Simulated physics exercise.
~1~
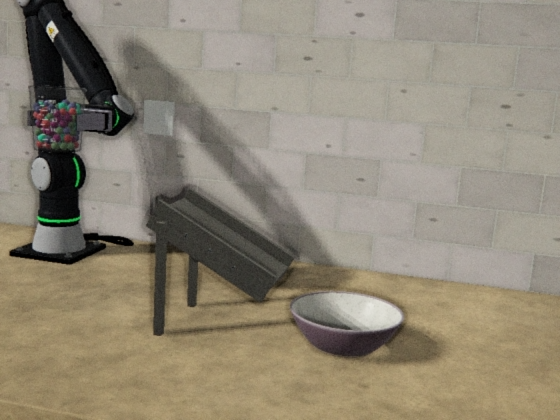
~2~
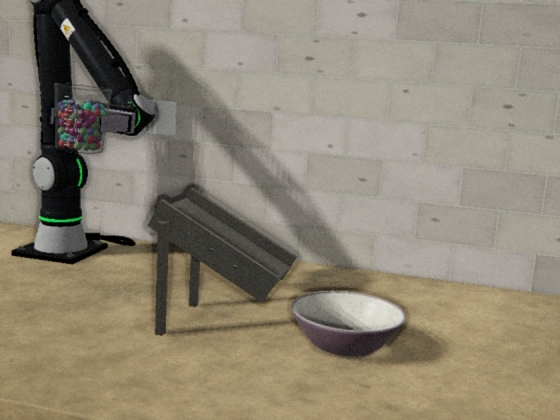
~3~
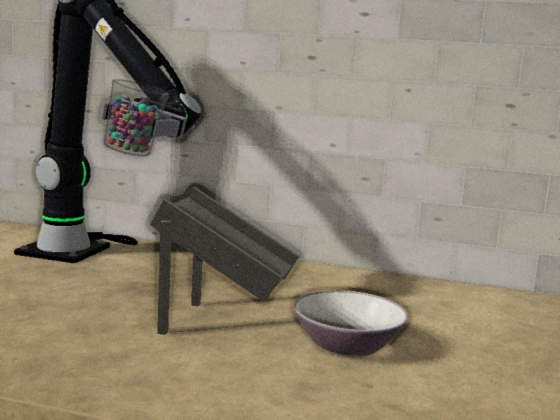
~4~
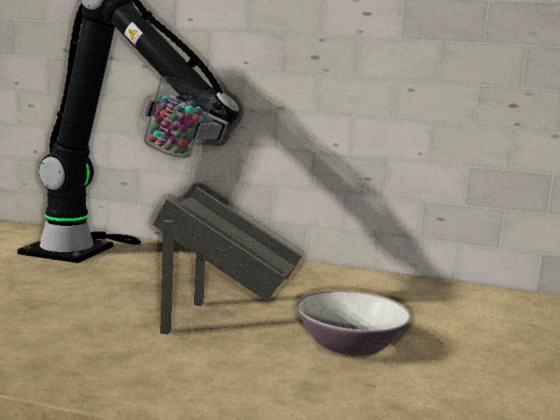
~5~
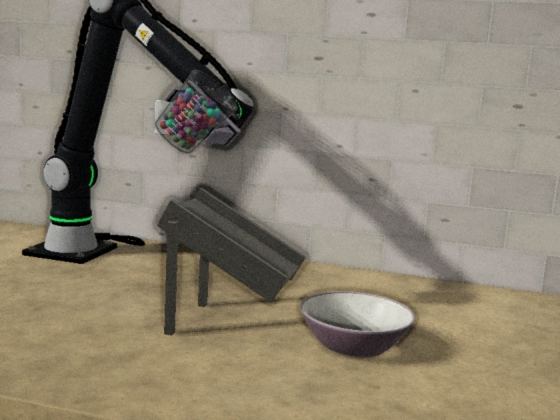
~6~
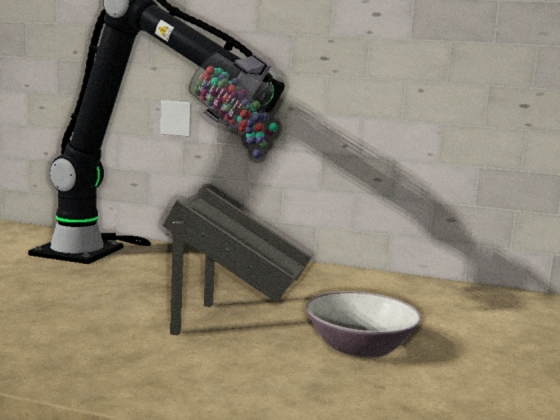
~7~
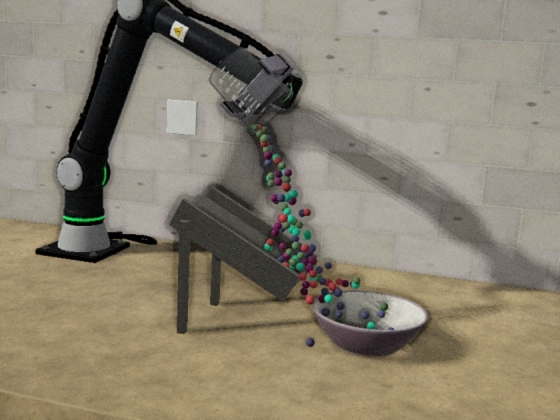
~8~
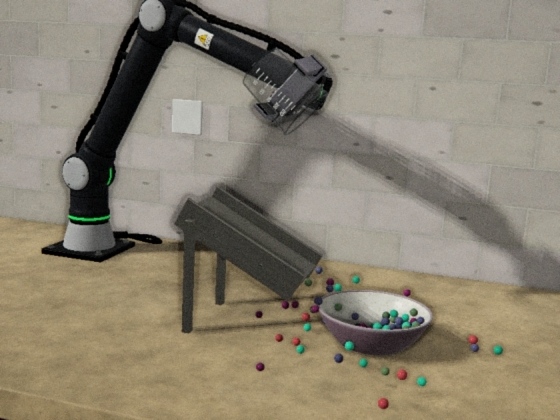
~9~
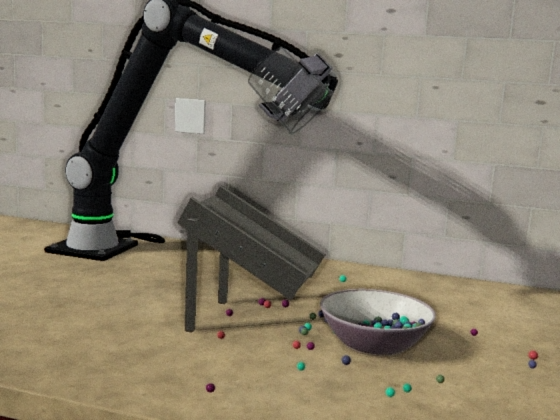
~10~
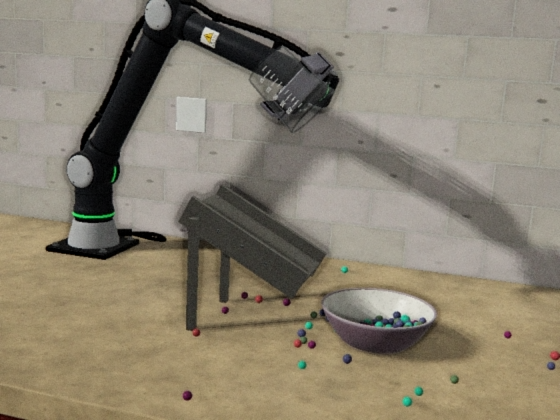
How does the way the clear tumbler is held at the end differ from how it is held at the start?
At the start the arm holds the tumbler upright and filled with sweets. By the end it is held upside down and looks empty.
